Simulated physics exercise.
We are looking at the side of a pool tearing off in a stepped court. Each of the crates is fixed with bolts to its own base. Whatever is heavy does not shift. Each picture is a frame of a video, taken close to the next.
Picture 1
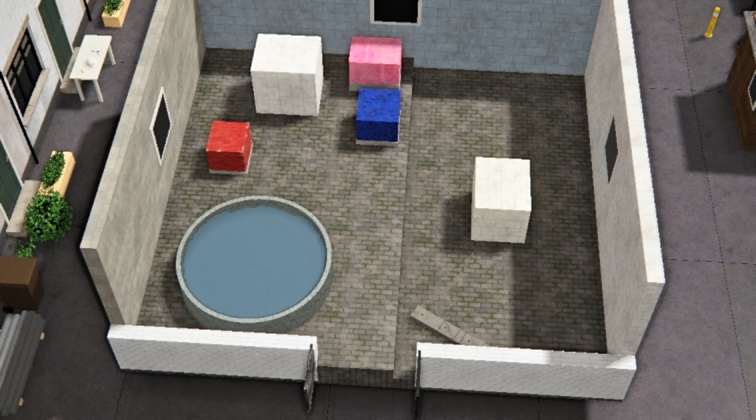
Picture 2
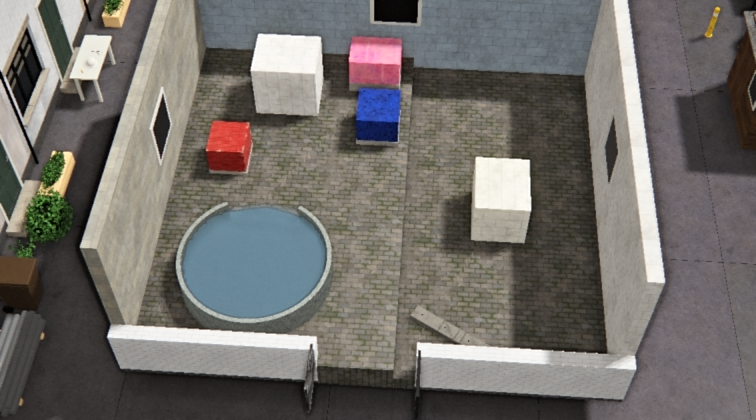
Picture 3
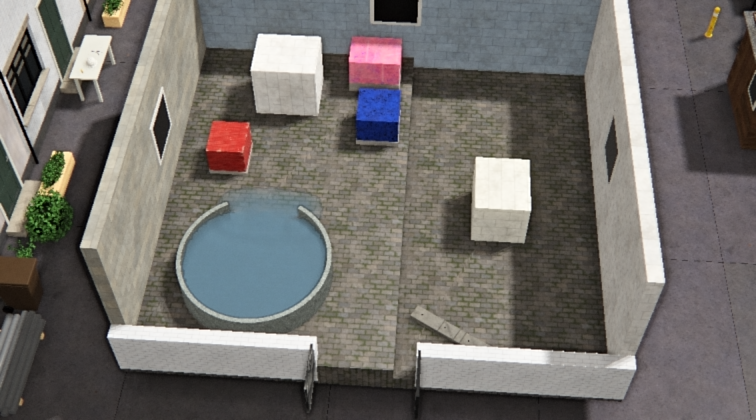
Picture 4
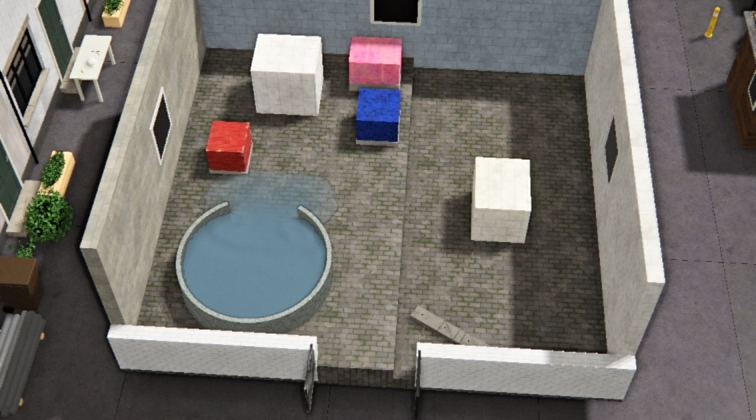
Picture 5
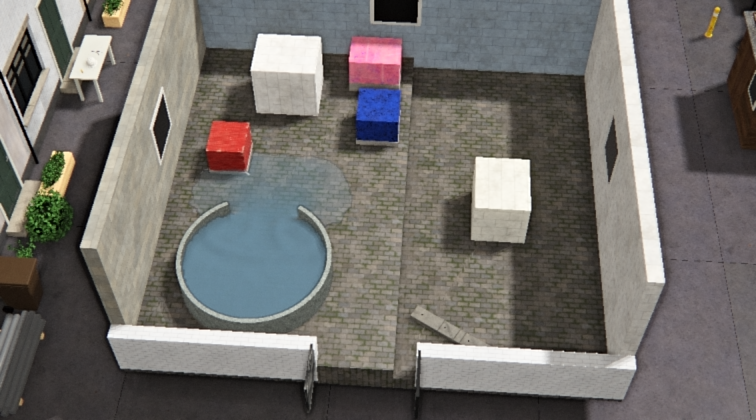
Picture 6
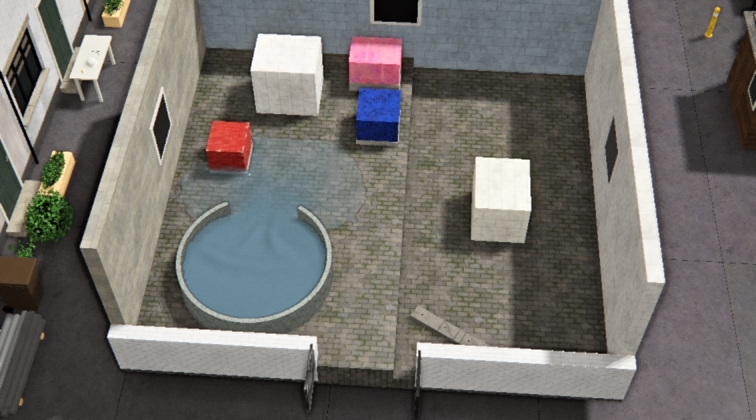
Round pool in a walled brick courtyard opening at its far side, water spreading across the paving toward red and blue blocks.
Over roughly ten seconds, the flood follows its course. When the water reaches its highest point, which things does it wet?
The blue crate is caught by the water; the red crate is caught by the water; the pink crate is safe from the water.
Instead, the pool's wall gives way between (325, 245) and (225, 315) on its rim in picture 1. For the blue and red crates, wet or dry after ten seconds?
In that case the blue one is never flooded and the red one is never flooded.
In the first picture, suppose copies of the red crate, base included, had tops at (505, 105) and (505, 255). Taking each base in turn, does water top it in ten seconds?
Crate one is touched by the flood; crate two avoids the flood.
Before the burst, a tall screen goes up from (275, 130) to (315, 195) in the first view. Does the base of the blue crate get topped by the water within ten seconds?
Blue crate stays out of it.
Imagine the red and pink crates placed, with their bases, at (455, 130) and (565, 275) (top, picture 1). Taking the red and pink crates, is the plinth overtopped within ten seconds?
Ten seconds on, the red crate has been flooded, but the pink crate is still clear.
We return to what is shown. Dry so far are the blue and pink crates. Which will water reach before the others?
Simply the crate marked blue.
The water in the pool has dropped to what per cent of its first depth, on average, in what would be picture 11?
By my count, 76 per cent.
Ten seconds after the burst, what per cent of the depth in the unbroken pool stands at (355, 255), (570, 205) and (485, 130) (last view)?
My figures are about 2, 8 and 4 percent.
A moment on, water covers 15 % of the floor; the blue crate water round its plinth, the red crate water round its plinth, the pink crate water round its plinth.
Next, water covers 25 % of the floor; the blue crate water round its plinth, the red crate water round its plinth, the pink crate water round its plinth.
Then, water covers 40 % of the floor; the blue crate water round its plinth, the red crate water round its plinth, the pink crate water round its plinth.
Later, water covers 65 % of the floor; the blue crate water round its plinth, the red crate water round its plinth, the pink crate water round its plinth.
In the end, water covers 85 % of the floor; the blue crate was topped, the red crate was topped, the pink crate stayed above the water.
